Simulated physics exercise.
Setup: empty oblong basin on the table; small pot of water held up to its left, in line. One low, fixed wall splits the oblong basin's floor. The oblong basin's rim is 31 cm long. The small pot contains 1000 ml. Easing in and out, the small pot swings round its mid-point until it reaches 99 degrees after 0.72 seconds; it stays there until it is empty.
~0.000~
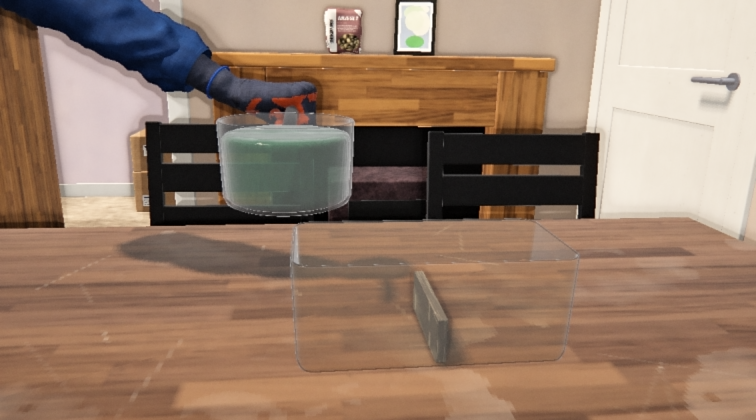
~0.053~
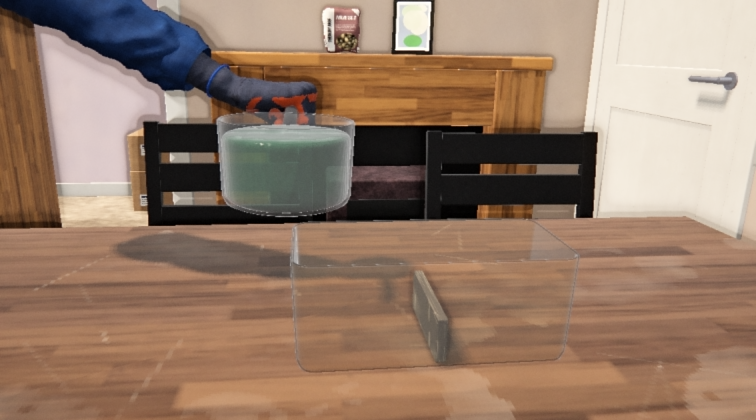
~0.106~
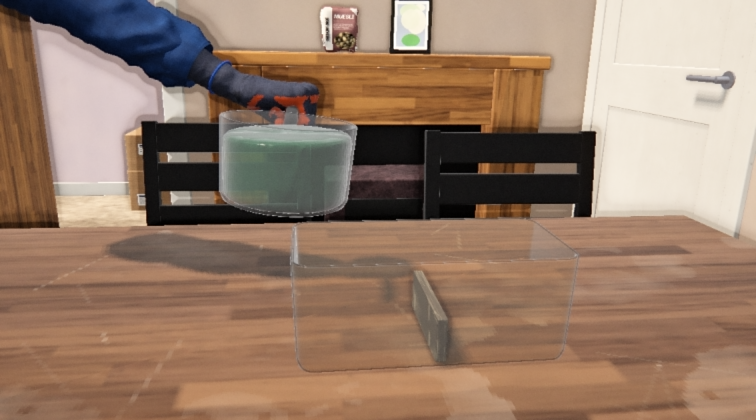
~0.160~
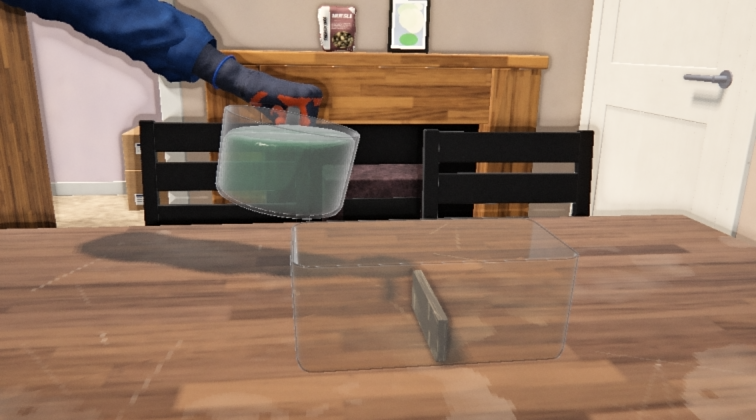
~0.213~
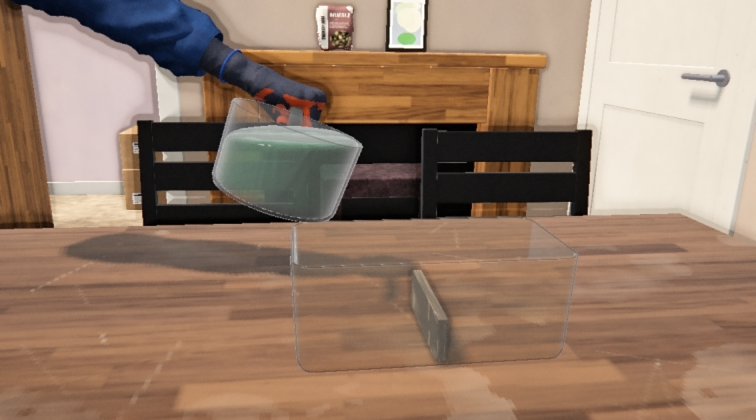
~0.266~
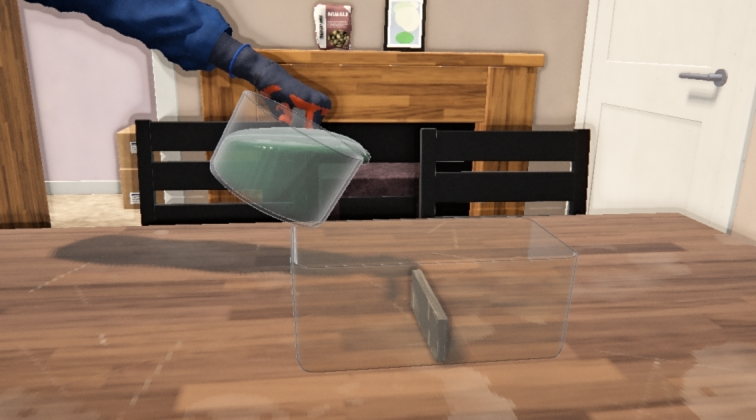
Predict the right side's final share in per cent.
The right side finishes with roughly 8 per cent.
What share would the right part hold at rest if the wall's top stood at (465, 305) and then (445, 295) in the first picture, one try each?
Some 20 in a hundred, then some 5 in a hundred.
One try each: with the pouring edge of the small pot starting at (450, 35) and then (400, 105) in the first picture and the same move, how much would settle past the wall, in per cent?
85 in a hundred, followed by 70 in a hundred.
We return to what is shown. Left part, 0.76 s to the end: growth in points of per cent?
About 10 per cent.
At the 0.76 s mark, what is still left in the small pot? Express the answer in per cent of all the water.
Roughly 12 percent remains.
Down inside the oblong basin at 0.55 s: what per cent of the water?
Some 32 per cent.
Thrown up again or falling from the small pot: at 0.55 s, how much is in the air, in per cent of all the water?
I'd say close to 26 per cent.
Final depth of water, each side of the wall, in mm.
About 42 mm left, about 4 mm right.
After 0.55 s the tilt is 86° and 43 per cent is still to pour, 30 is left of the wall and 2 right of it.
After 0.76 s the tilt is 99° and 11 per cent is still to pour, 79 is left of the wall and 4 right of it.
After 0.98 s the tilt is 99° and 2 per cent is still to pour, 88 is left of the wall and 6 right of it.
After 1.22 s the tilt is 99° and 0 per cent is still to pour, 89 is left of the wall and 8 right of it.
In the end 90 per cent lies left of the wall, 8 right of it and 2 outside.
